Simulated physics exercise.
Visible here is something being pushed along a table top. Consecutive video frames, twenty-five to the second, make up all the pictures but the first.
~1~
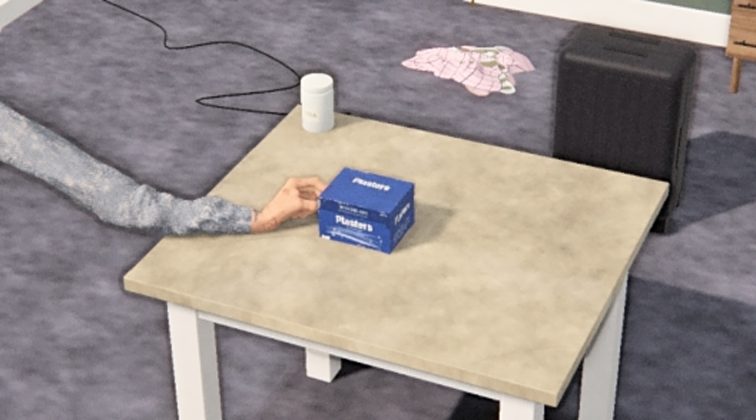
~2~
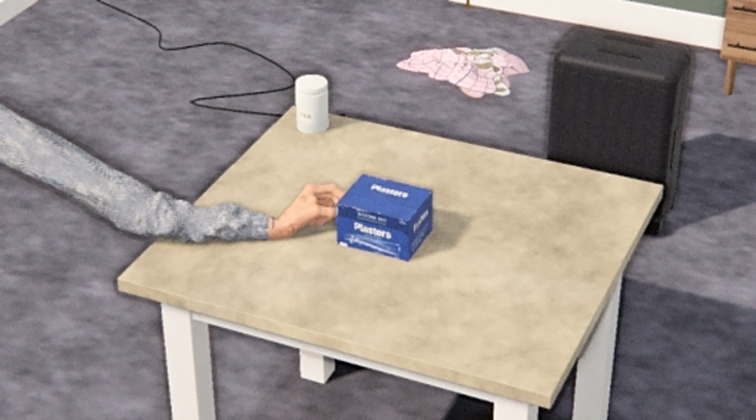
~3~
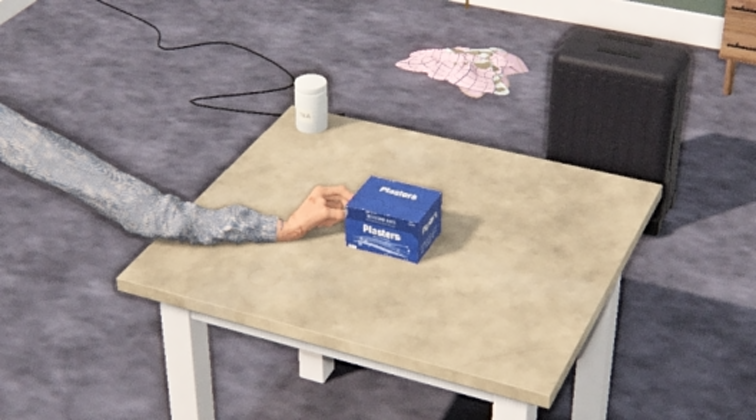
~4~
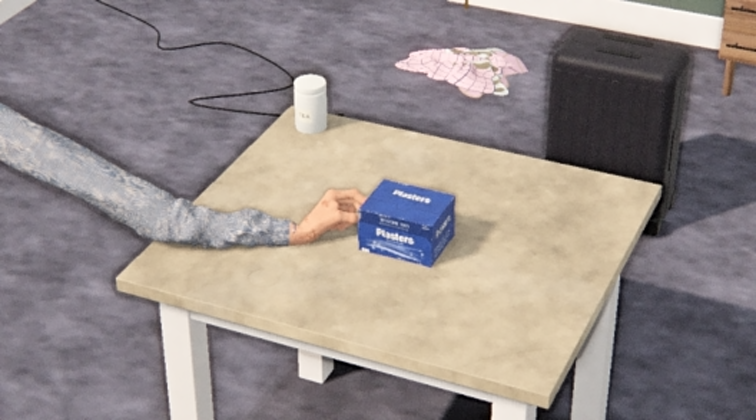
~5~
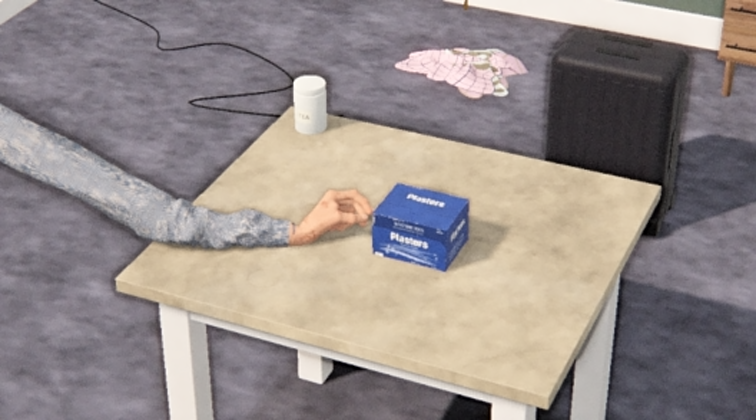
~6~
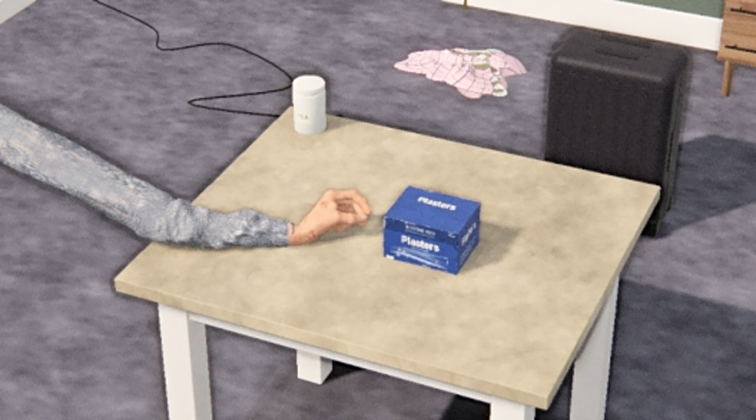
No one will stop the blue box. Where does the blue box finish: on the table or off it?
On the table.
Then, 0.24 s after the last picture, blue box slid about its own width near (452, 235).
Then, 0.48 s after the last picture, blue box resting near (452, 235).
At rest, moved from the start, blue box. Seen from the same camera at the end, blue box near (452, 235).
